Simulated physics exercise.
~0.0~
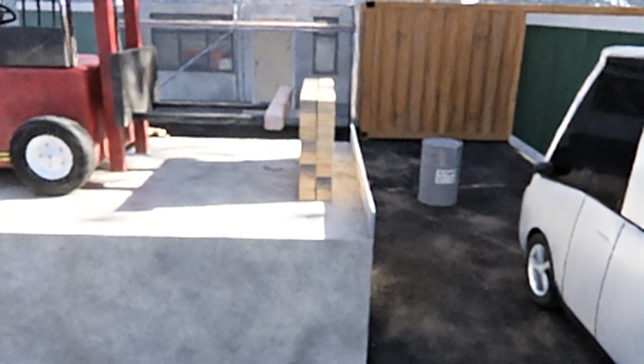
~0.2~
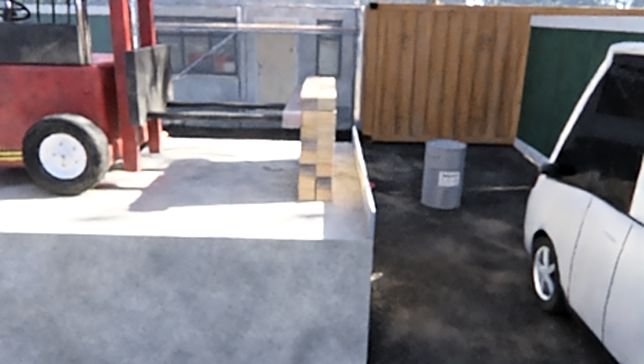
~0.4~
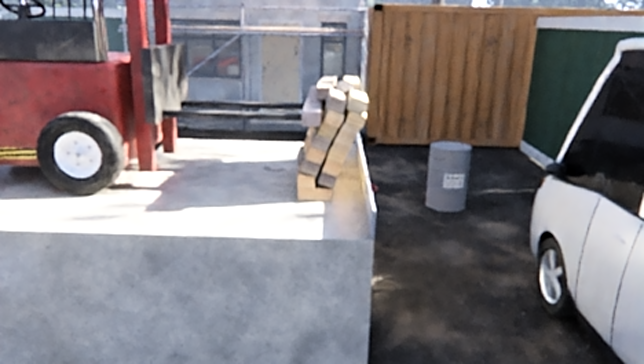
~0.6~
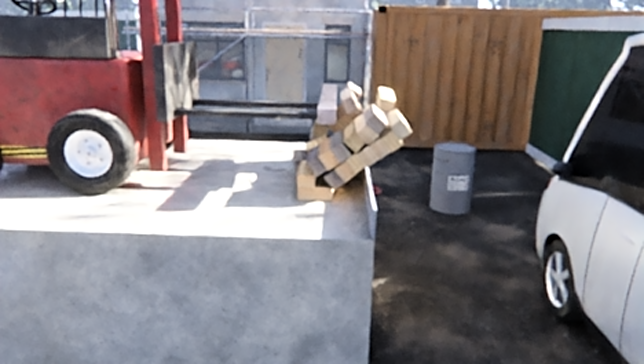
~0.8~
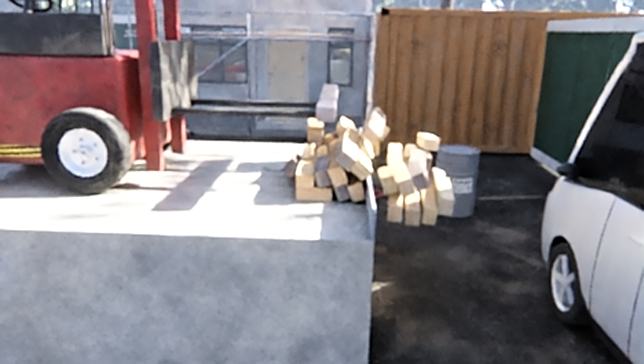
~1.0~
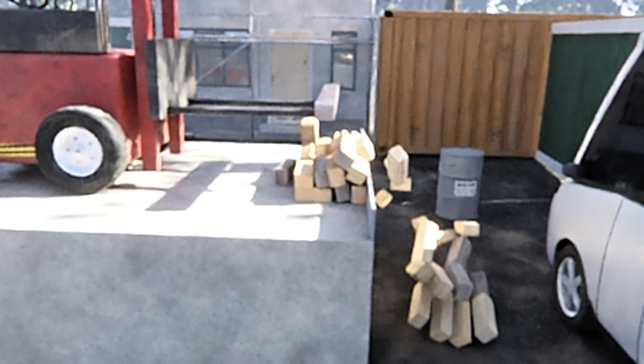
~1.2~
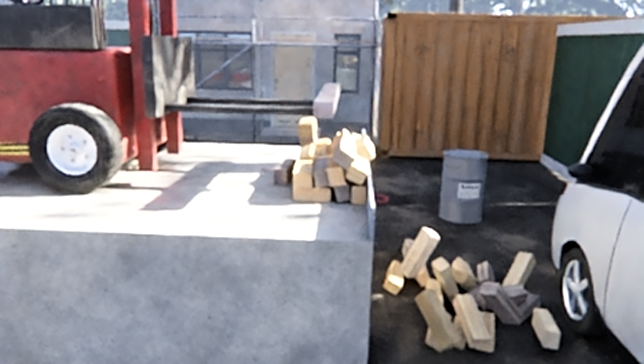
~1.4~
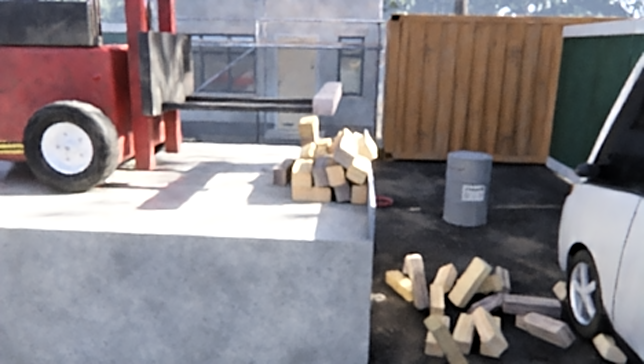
On a loading dock, a red forklift's beam topples stacked wooden blocks, spilling some over the edge.
